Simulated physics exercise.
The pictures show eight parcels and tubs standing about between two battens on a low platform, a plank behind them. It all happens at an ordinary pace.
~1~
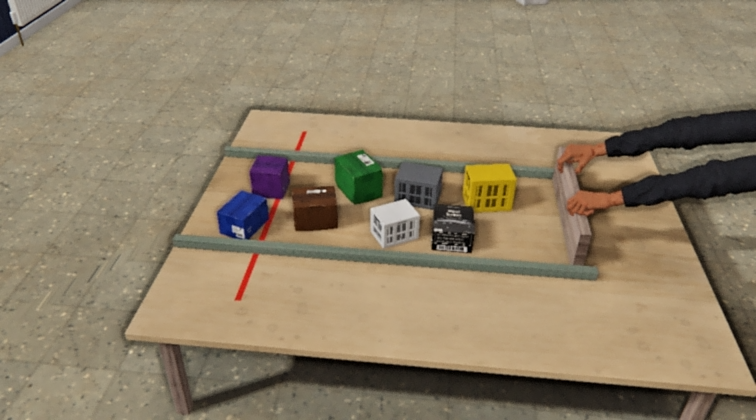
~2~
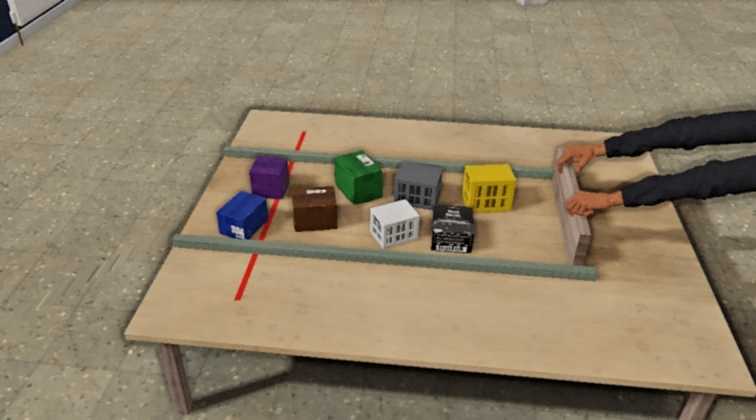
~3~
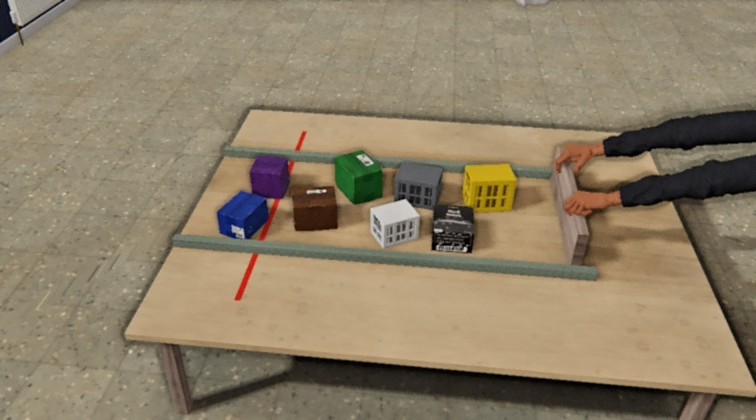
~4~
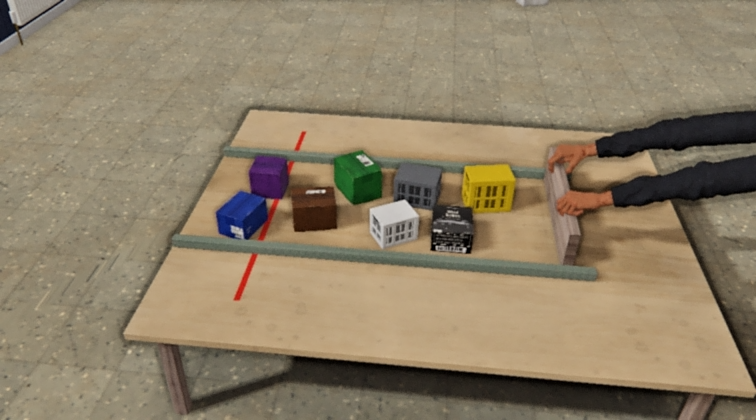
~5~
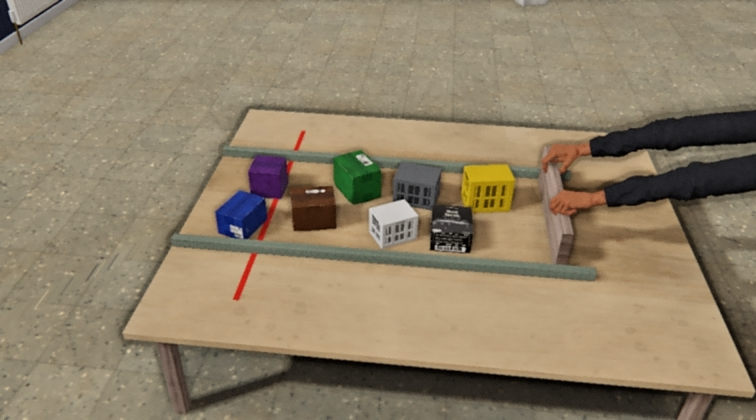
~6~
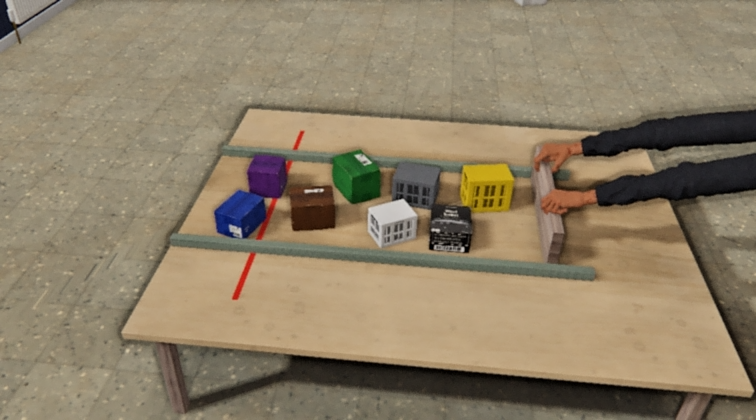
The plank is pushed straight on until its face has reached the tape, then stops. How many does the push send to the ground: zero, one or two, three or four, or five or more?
The number that fall off is three or four.
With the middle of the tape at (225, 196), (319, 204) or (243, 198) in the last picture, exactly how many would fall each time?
It would be 6, 1 and 6.
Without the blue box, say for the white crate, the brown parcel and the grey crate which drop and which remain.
The white crate holds on, the brown parcel drops off, the grey crate stays on.
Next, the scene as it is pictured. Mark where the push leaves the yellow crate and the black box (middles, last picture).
First (259, 170), then (246, 212).
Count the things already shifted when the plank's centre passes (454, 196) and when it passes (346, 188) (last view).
By then 5, and 8.
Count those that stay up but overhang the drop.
That would be 1.
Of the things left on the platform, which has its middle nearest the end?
It is the grey crate.
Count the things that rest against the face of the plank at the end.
That makes 2.
Soon after, none off yet; blue box at rest near (241, 215); purple box at rest near (268, 177); brown parcel at rest near (312, 208).
After that, none off yet; blue box at rest near (241, 215); purple box displaced a little near (259, 176); brown parcel displaced a little near (289, 205).
And then, none off yet; blue box displaced about its own width near (186, 214); purple box tilting a little near (194, 172); brown parcel displaced well along near (223, 197).
In the end, the number that fall off is three or four; gone, green parcel, brown parcel, purple box and blue box.
